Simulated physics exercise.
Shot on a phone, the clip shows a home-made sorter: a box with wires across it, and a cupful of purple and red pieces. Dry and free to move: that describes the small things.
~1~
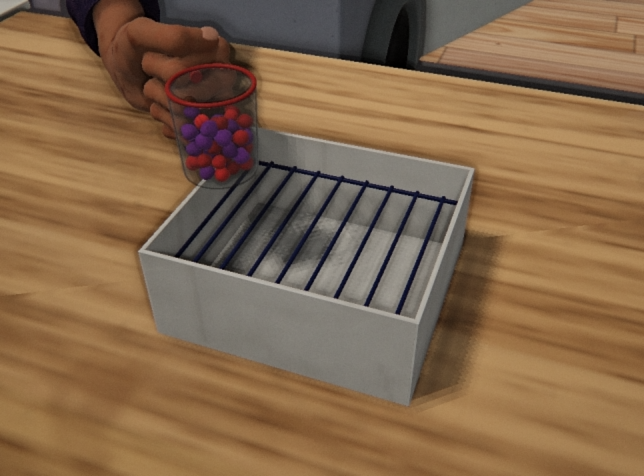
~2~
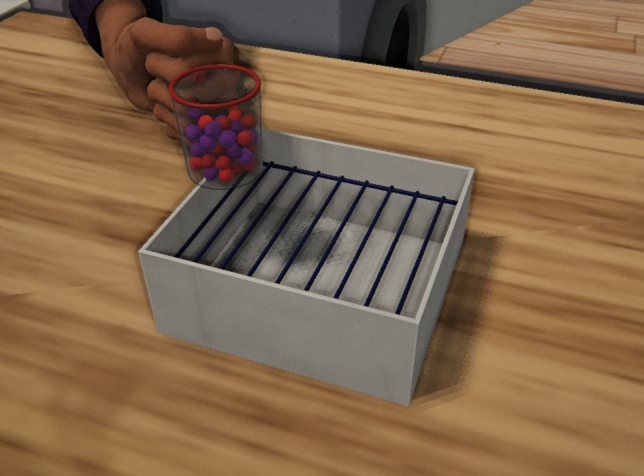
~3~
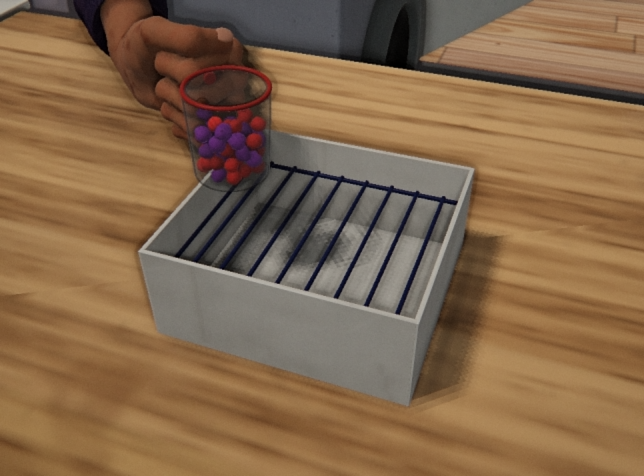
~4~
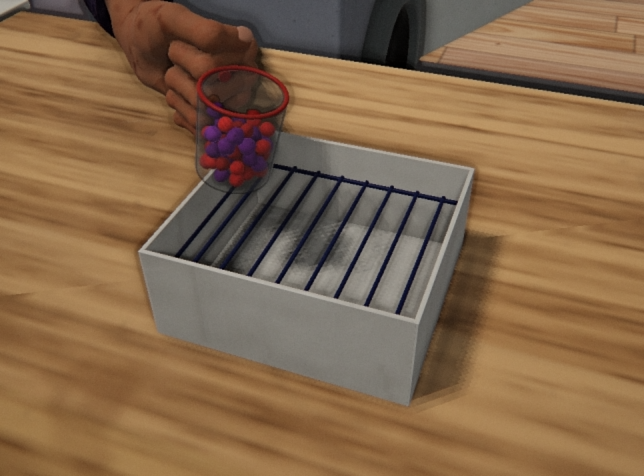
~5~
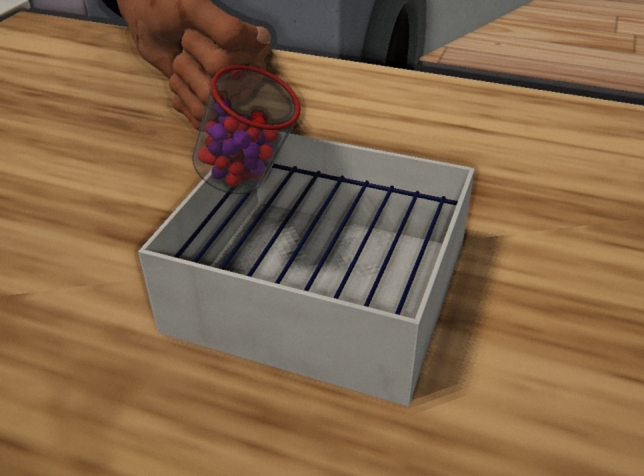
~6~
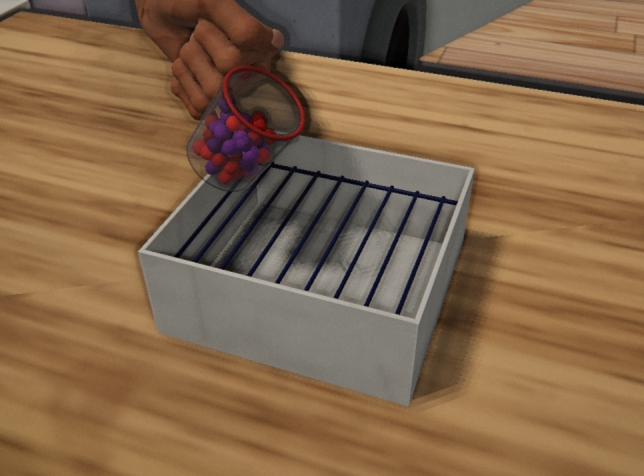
A hand moving a clear cup of red and purple pieces slightly right, then tilting it over a wire-strung box.
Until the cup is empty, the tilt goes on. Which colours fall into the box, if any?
Purple: Gone through; red: Gone through.
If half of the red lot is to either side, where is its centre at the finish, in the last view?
Close to (308, 275).
Then, 0.57 s on from there, purple ones, the whole lot in the cup; red ones, the whole lot in the cup.
Then, 1.07 s on from there, purple ones, the bulk in the cup, a little on or over the wires, a little under the rack; red ones, all but a few in the cup, a little on or over the wires.
Then, 1.50 s on from there, purple ones, a little on or over the wires, the bulk under the rack; red ones, a little on or over the wires, the bulk under the rack.
In the end, purple ones, the whole lot under the rack; red ones, only a few on the wires, all but a few under the rack.
